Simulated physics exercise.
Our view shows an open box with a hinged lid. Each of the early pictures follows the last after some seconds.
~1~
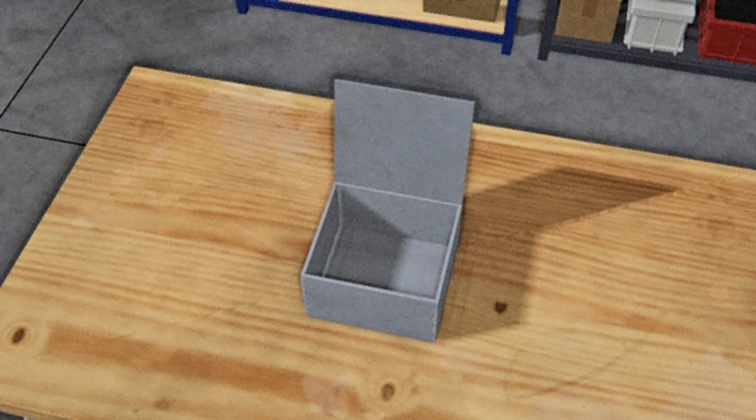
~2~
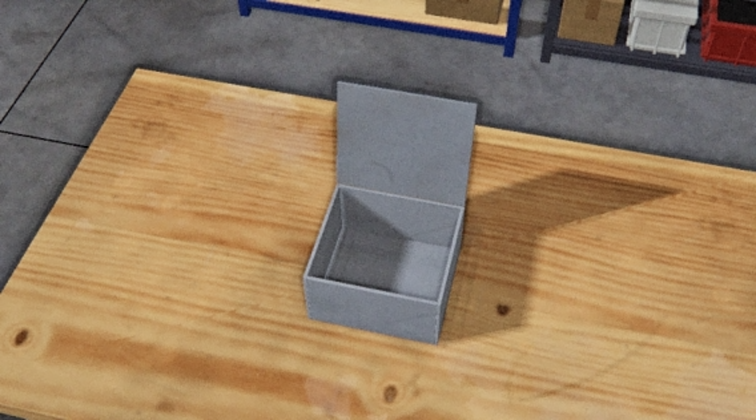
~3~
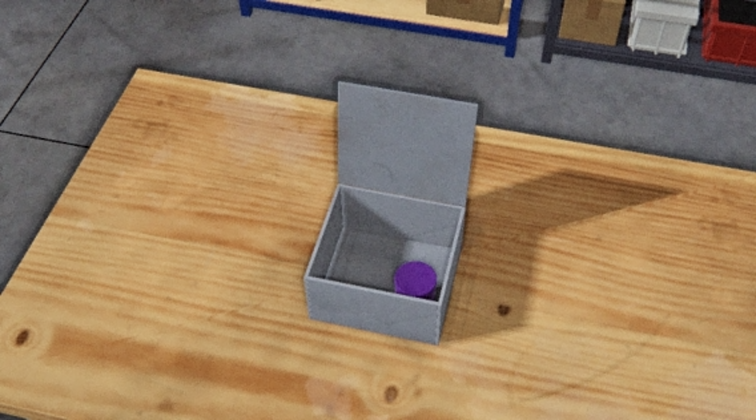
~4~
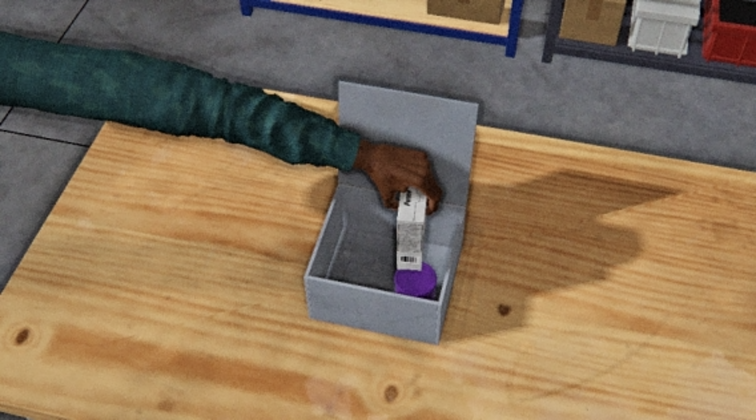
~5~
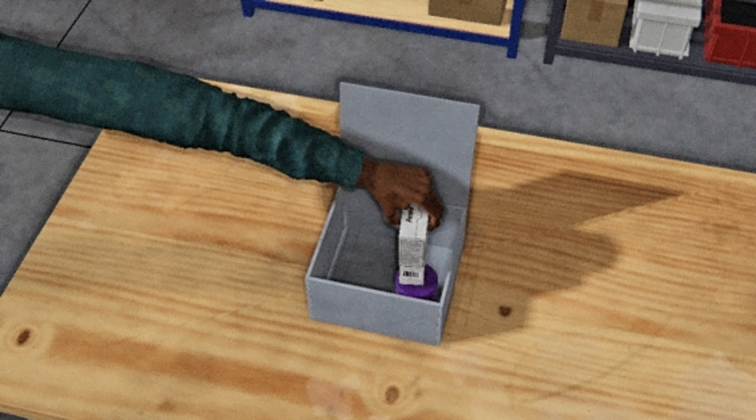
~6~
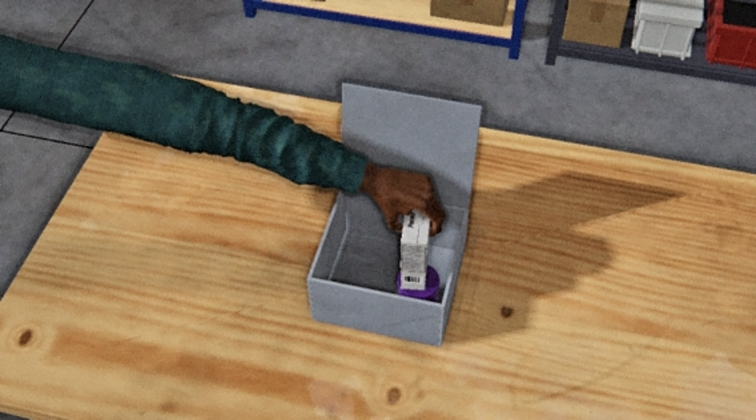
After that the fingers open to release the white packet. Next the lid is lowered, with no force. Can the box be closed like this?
The lid is not fully lowered.
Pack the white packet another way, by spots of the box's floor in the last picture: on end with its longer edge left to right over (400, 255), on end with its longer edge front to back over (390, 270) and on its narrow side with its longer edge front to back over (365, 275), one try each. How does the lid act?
The lid stays up the first time, stays up the second time and goes down the third time.
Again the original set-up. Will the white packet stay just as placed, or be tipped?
At the finish the white packet holds its orientation.
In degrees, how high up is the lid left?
Close to 55 degrees.
Then, 0.90 s past the last view, lid starting down.
Then, 1.20 s past the last view, lid 81° above the rim.
Then, 1.40 s past the last view, lid 70° above the rim.
Then, 1.60 s past the last view, lid 57° above the rim.
Finally, lid 53° above the rim; both still in place. Final places as the last picture's camera would see them, white packet near (416, 245).
